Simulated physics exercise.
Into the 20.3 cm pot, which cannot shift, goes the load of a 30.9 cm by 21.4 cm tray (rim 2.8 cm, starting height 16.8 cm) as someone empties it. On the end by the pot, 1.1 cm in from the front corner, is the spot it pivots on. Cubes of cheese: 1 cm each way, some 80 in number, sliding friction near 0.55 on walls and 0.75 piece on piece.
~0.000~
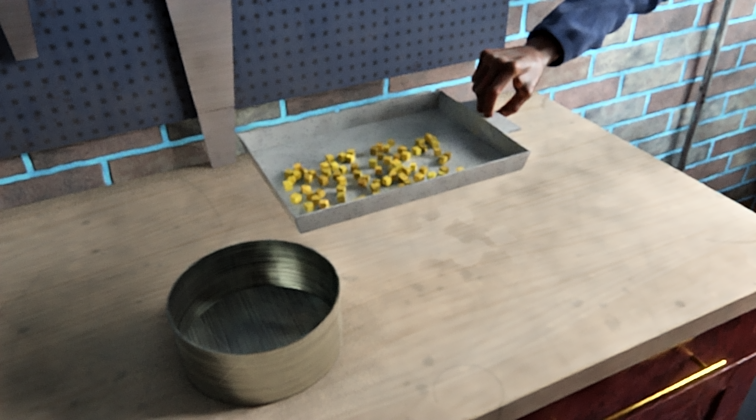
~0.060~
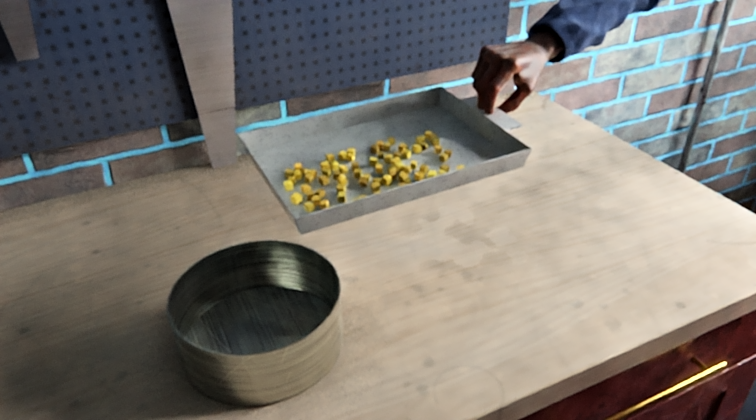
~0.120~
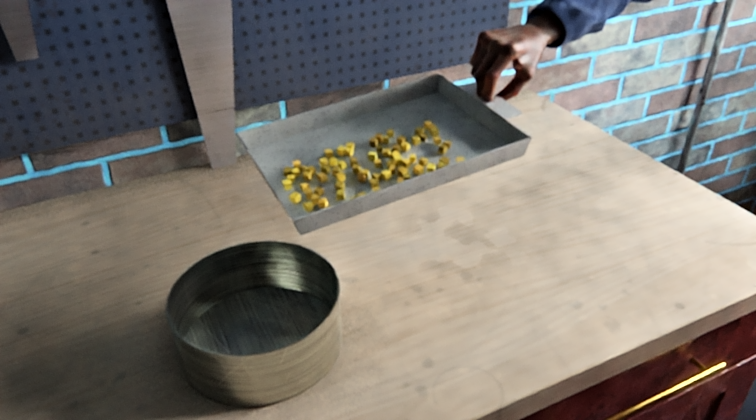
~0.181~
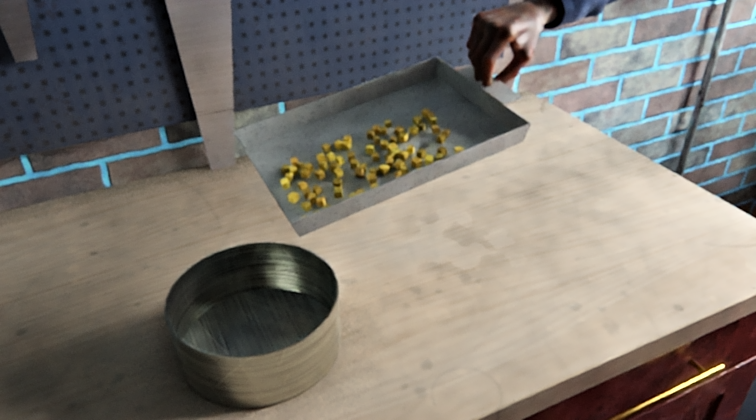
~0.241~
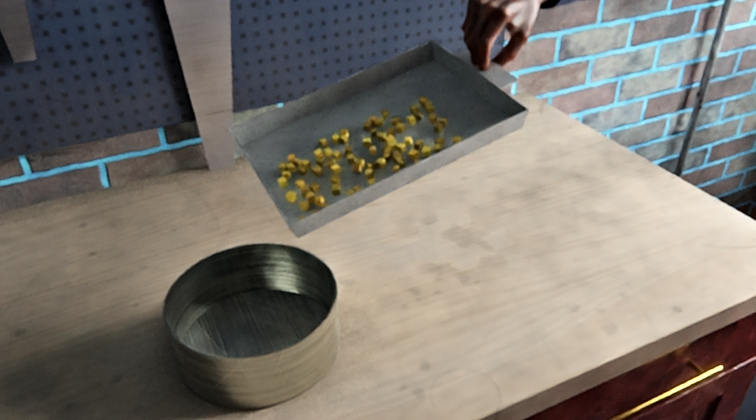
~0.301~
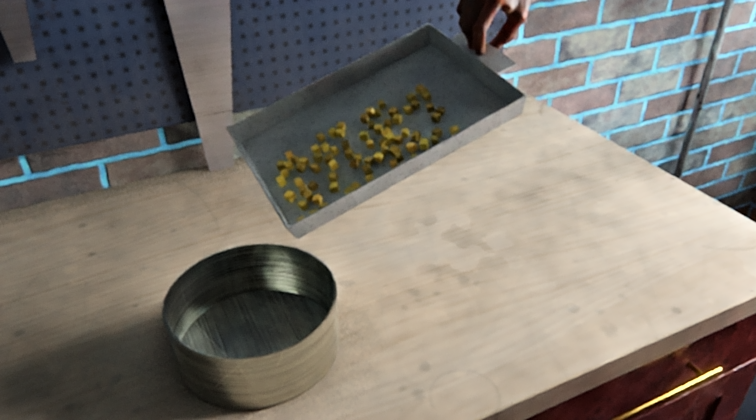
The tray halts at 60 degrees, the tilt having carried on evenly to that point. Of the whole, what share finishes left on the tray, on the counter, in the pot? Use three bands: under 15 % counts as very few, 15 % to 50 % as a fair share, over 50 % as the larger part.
Left on the tray: The larger part; counter: Very few; pot: A fair share.
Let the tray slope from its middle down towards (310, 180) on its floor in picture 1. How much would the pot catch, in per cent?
Something like 15 in a hundred.
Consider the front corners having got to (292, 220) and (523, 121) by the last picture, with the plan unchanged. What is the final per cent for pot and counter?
Final per cent - pot 10, counter 0.
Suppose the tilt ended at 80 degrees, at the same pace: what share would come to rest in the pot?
Around 45 %, I reckon.
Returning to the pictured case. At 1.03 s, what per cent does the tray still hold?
Close to 70 in a hundred parts of the load.
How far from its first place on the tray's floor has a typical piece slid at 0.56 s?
Displacement on the tray: About 1 cm.
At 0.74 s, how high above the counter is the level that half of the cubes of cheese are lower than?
The halfway mark sits at about 22 cm.
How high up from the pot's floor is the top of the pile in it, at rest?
Around 1.0 cm above the floor.
After 0.56 s, tilt 39 degrees; the tray holds 100 %, the pot 0 %.
After 0.74 s, tilt 54 degrees; the tray holds 100 %, the pot 0 %.
After 1.03 s, tilt 60 degrees; the tray holds 70 %, the pot 25 %.
In the end, at 2.2 s, tray 65 %, counter 5 %, pot 30 %.
